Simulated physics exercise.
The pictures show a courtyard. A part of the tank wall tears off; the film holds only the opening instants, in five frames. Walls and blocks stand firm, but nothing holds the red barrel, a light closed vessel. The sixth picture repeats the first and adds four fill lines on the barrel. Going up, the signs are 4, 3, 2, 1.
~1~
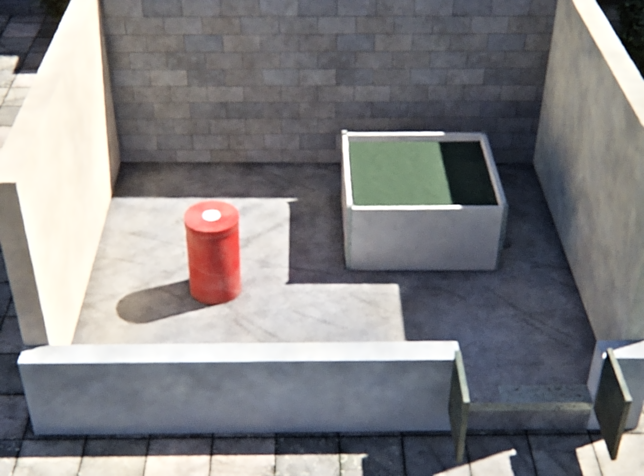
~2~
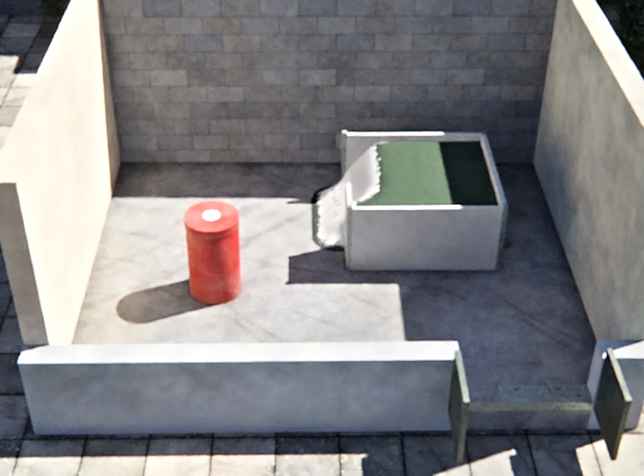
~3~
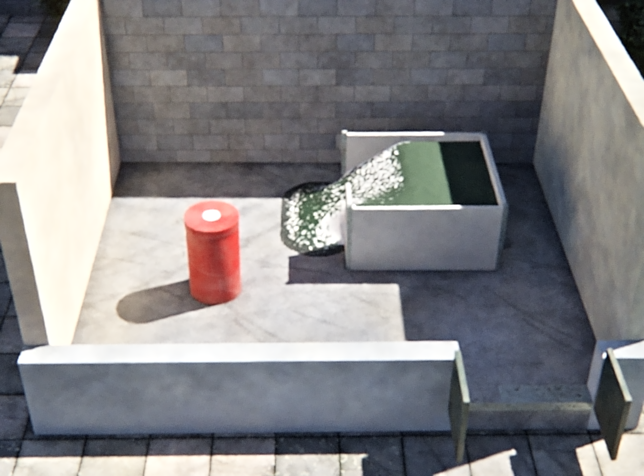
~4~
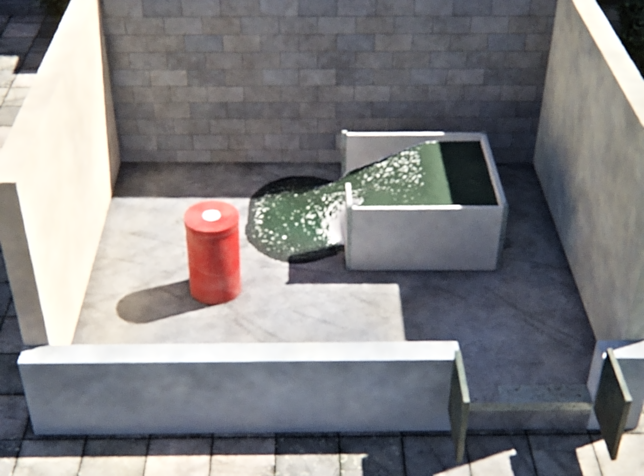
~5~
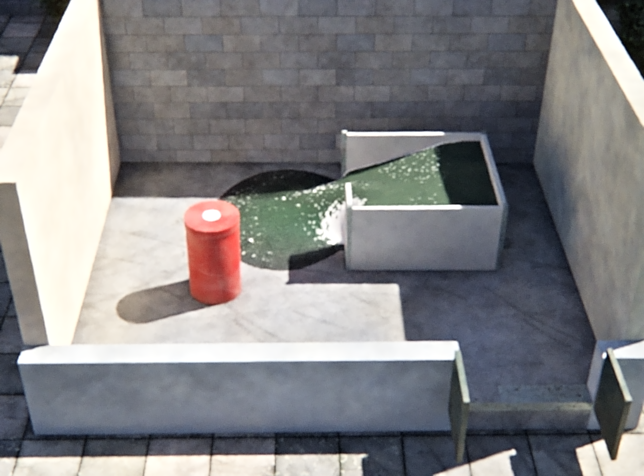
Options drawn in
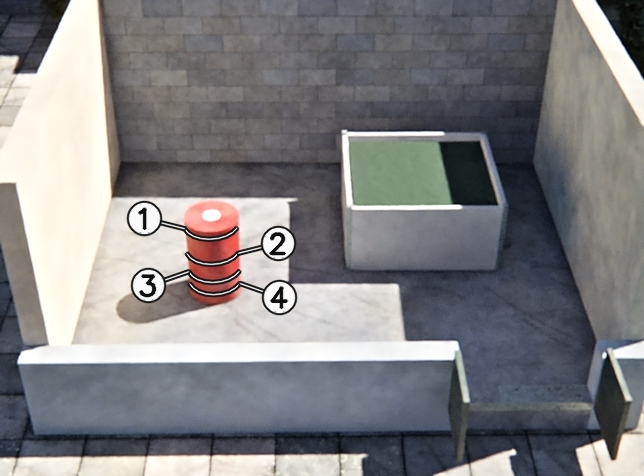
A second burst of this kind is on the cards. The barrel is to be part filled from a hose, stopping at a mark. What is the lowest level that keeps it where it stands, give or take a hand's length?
The limit is 3.
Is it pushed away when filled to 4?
Yes, that goes wrong.
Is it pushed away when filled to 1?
No.
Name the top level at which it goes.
That would be 4.
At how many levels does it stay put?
Three.
On the marked copy, 1 at (209, 239); 2 at (211, 264); 3 at (212, 282); 4 at (213, 294); from the bottom up 4, 3, 2, 1.
For level 1, it does not move.
For level 2, it does not move.
For level 3, it does not move.
For level 4, it is pushed about half its own width away.
